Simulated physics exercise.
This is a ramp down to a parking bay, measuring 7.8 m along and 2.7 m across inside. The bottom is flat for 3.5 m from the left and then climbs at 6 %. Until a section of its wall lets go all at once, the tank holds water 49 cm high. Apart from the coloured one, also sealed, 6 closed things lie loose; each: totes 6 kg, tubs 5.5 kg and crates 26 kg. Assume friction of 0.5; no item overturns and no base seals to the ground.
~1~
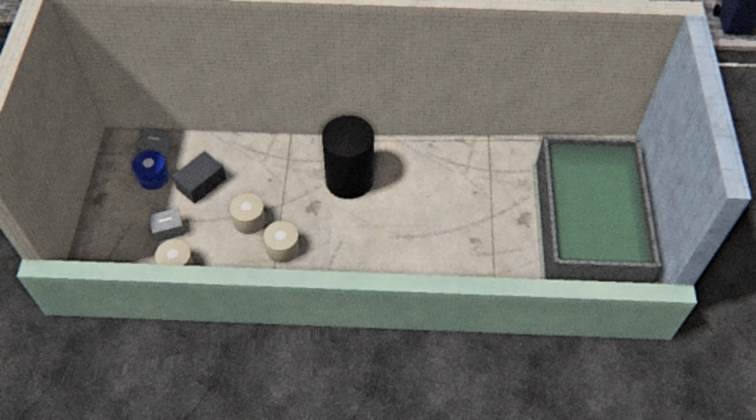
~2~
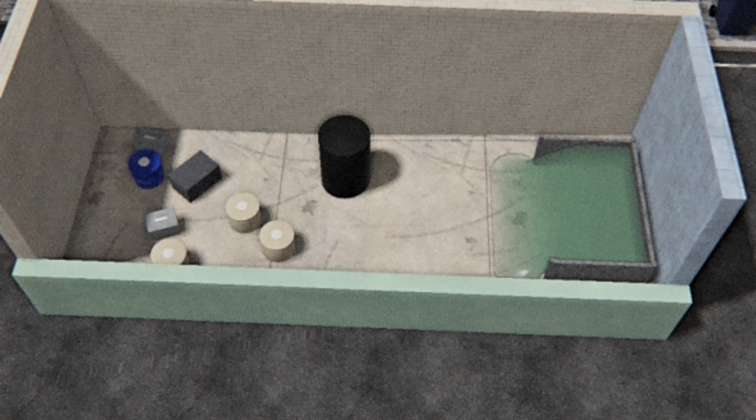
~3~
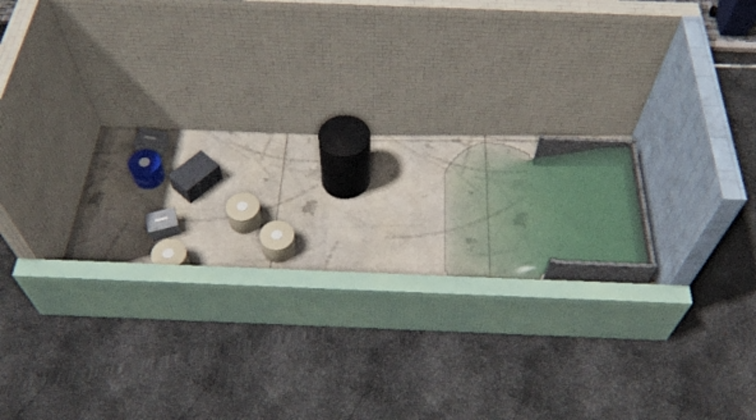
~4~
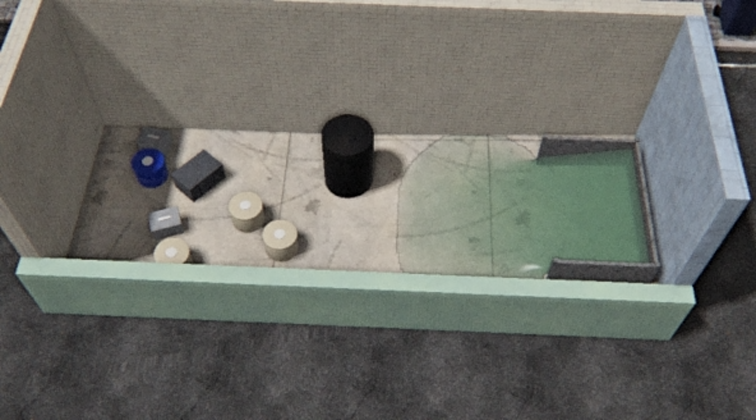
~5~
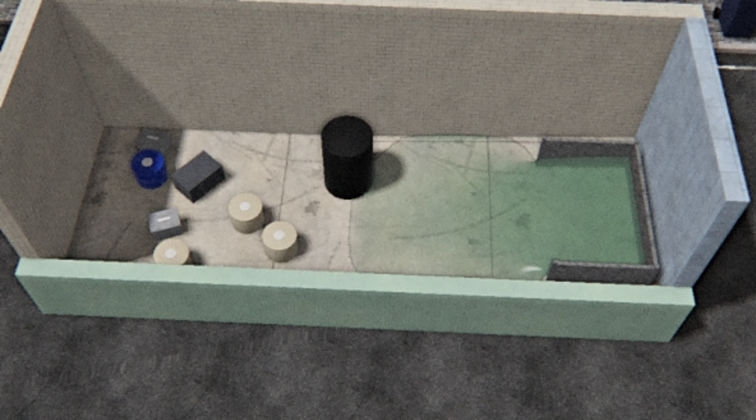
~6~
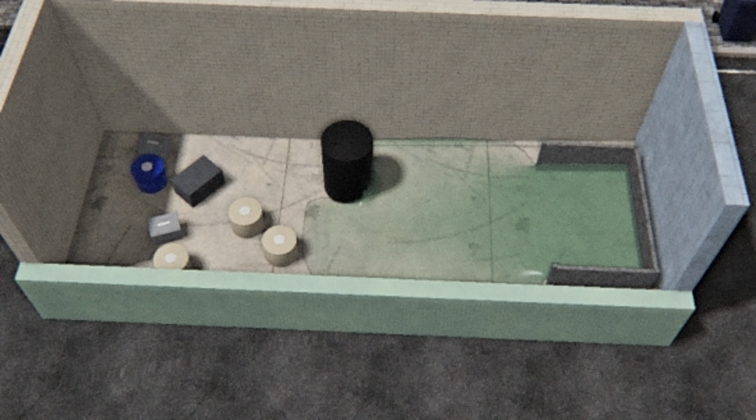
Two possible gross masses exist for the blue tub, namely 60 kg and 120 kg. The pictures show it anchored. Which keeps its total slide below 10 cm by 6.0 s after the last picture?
Lighter suffices.
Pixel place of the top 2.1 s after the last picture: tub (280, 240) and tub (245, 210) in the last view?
Approx. (100, 205); approx. (111, 159).
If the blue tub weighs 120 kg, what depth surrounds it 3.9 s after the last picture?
Around 15 cm.
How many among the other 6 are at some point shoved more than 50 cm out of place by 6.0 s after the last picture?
I get 6.
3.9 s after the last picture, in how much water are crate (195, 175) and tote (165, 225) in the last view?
First about 14 cm, second about 21 cm.
Then, 0.4 s after the last picture the blue tub would be 0 cm from its start with 60 kg and 0 cm from its start with 120 kg; 0 cm of water round it then.
Then, 2.1 s after the last picture the blue tub would be 0 cm from its start with 60 kg and 0 cm from its start with 120 kg; 5 cm of water round it then.
Then, 3.9 s after the last picture the blue tub would be 0 cm from its start with 60 kg and 0 cm from its start with 120 kg; 15 cm of water round it then.
Then, 6.0 s after the last picture the blue tub would be 0 cm from its start with 60 kg and 0 cm from its start with 120 kg; 10 cm of water round it then.
